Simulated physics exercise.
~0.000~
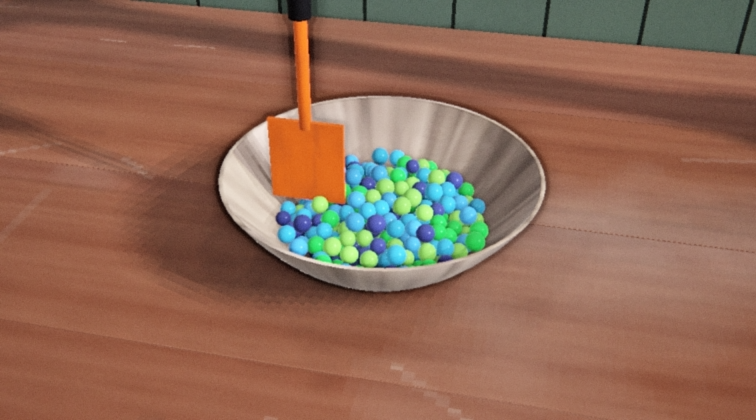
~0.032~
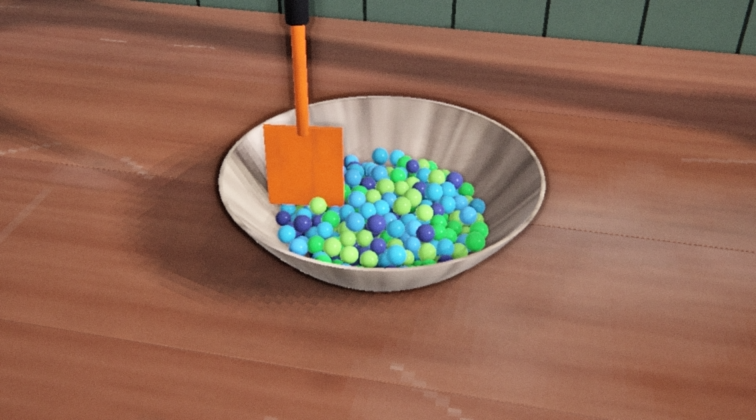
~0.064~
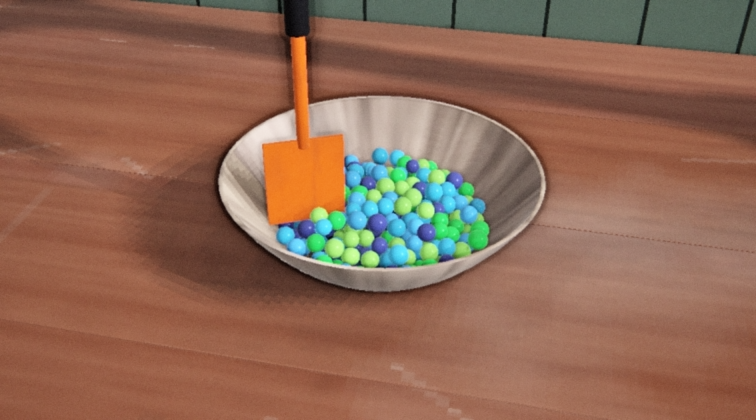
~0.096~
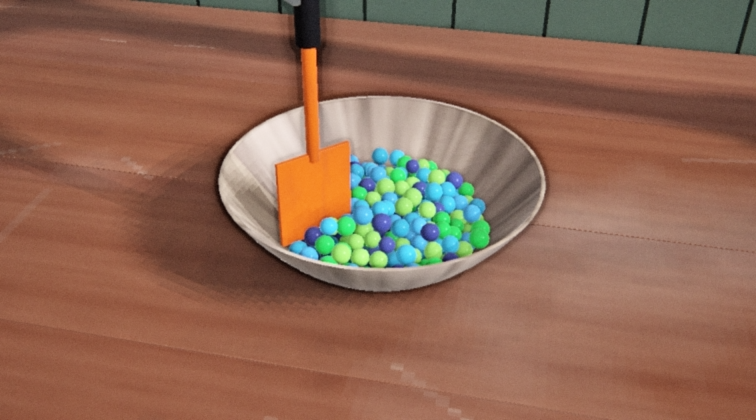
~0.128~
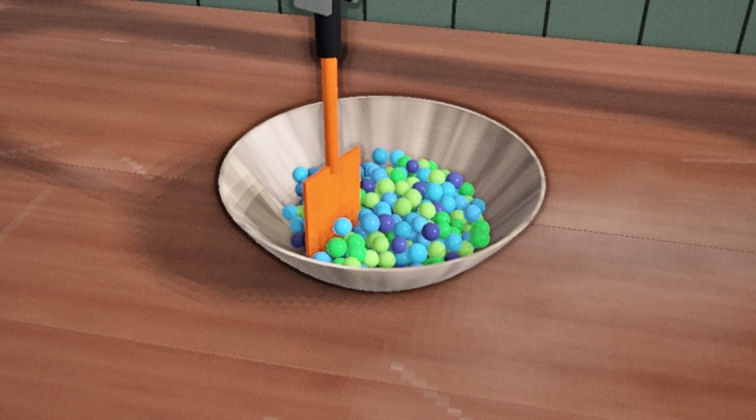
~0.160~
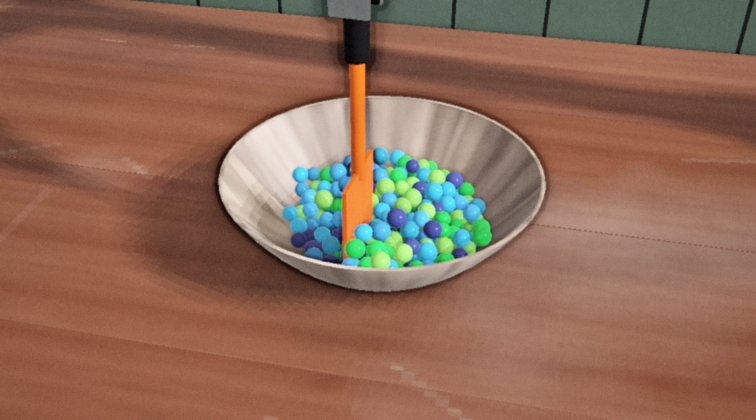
An orange spatula on a black handle moves through small blue, green and purple balls in a metal bowl on a wooden surface, sweeping from the left side toward the front and turning until its blade is nearly edge-on.
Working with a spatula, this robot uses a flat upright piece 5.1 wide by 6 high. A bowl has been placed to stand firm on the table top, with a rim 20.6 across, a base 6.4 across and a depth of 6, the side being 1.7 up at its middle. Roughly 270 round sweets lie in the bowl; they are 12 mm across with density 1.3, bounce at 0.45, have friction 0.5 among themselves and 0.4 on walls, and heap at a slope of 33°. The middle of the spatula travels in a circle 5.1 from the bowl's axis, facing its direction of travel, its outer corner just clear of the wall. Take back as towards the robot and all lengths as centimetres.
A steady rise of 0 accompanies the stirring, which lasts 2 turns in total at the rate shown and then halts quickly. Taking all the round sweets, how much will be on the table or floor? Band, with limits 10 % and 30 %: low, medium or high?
Medium.
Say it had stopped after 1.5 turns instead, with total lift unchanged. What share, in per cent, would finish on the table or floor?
It would be around 15 percent.
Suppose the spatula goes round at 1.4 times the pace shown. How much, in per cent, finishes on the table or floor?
That gives about 35 percent.
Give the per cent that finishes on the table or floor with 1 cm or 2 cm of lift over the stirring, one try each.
15 and 5 %.
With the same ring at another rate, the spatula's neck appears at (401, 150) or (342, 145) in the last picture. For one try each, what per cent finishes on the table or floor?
Some 35 and 15 %.
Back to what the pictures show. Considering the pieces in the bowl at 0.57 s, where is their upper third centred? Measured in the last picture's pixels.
(295, 165), roughly.
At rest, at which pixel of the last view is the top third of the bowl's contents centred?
Looks like roughly (347, 239) to me.
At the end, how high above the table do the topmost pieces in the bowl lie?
The peak stands near 5.5 centimetres up.
After 0.57 s, 334° round, highest piece 8 above the table; 242 in the bowl, 15 on the table or floor, 10 in flight or on the tool.
After 0.97 s, 223° round, highest piece 7 above the table; 223 in the bowl, 44 on the table or floor.
After 1.38 s, 0° round, highest piece 6 above the table; 209 in the bowl, 57 on the table or floor, 1 in flight or on the tool.
After 2.08 s, 0° round, highest piece 5 above the table; 209 in the bowl, 58 on the table or floor.
In the end, 209 in the bowl, 58 on the table or floor. That is 22 % on the table or floor.
